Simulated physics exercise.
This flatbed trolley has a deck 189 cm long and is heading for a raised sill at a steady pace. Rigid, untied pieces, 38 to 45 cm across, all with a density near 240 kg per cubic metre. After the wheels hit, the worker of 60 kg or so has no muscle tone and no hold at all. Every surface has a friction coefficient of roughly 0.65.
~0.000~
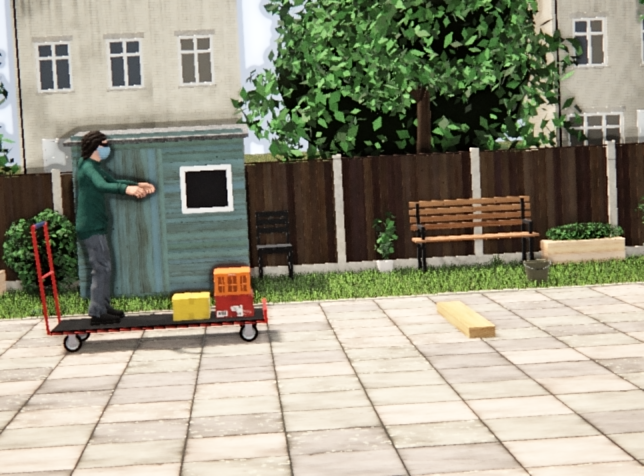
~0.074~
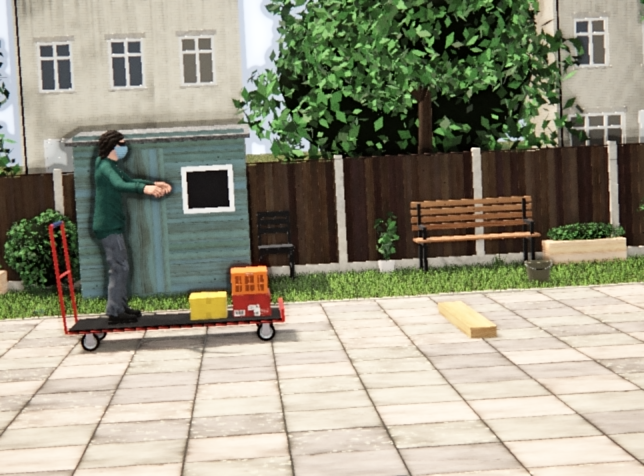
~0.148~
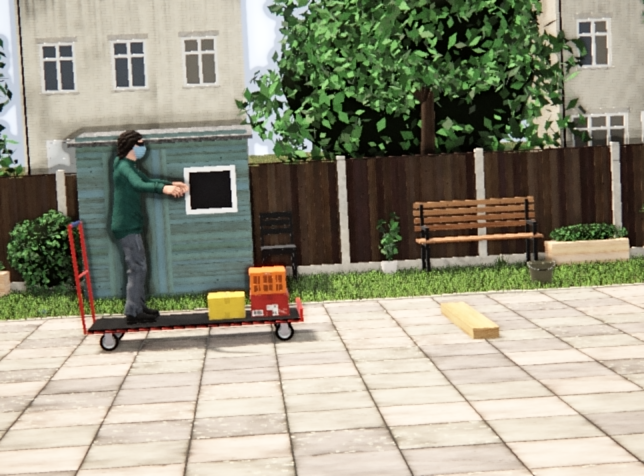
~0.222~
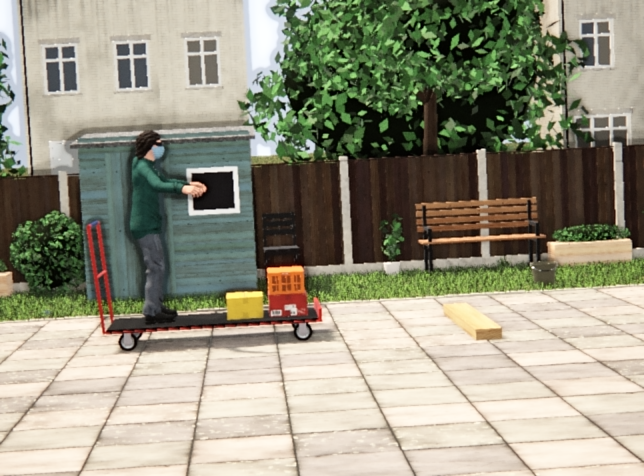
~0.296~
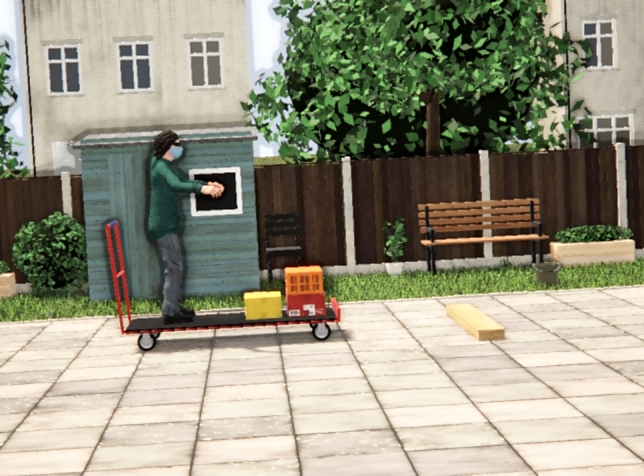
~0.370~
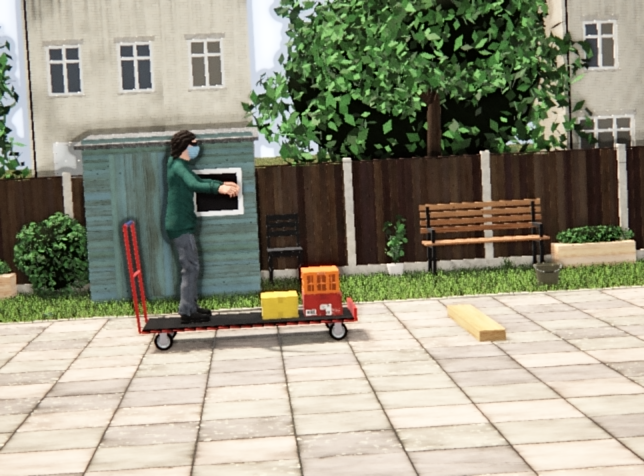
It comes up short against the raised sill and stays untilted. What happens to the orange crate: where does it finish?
It finishes off the deck.
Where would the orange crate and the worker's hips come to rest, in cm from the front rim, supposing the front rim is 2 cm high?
With that rim, orange finishes 50 cm past and the hips stay 50 cm behind.
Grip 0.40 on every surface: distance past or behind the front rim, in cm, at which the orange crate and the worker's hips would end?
Final: Orange 50 cm past rim; hips 50 cm behind rim.
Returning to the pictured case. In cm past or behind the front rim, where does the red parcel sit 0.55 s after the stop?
Roughly 20 cm short of the front rim.
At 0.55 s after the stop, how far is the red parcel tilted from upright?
About 0° from upright.
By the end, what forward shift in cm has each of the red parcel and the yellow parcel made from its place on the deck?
The red one ends 10 cm forward and the yellow one 15 cm forward.
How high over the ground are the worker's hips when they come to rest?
The hips settle roughly 55 cm above the ground.
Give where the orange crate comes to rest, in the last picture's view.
About (507, 314).
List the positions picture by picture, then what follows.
Orange crate (232, 281), yellow parcel (192, 306), rim corner (266, 319); 180 cm still to roll, in the first picture.
Orange crate (249, 281), yellow parcel (209, 306), rim corner (283, 318); 166 cm still to roll, in the second picture.
Orange crate (267, 280), yellow parcel (227, 306), rim corner (302, 318); 152 cm still to roll, in the third picture.
Orange crate (286, 280), yellow parcel (245, 306), rim corner (321, 318); 138 cm still to roll, in the fourth picture.
Orange crate (304, 280), yellow parcel (263, 305), rim corner (339, 318); 123 cm still to roll, in the fifth picture.
Orange crate (320, 280), yellow parcel (280, 305), rim corner (356, 317); 109 cm still to roll. Speed about 1.9 m/s, in the sixth picture.
The wheels strike at 0.94 s.
After 1.19 s the orange crate is 0 cm behind the rim, tilted 10°, near (470, 272) in the last picture's view.
After 1.49 s the orange crate is 16 cm past the rim, tilted 110°, near (487, 298) in the last picture's view.
After 1.94 s the orange crate is 34 cm past the rim, tilted 180°, near (507, 314) in the last picture's view.
At rest, 2.4 s, past the rim, orange crate; behind it, red parcel, yellow parcel and the worker's hips.
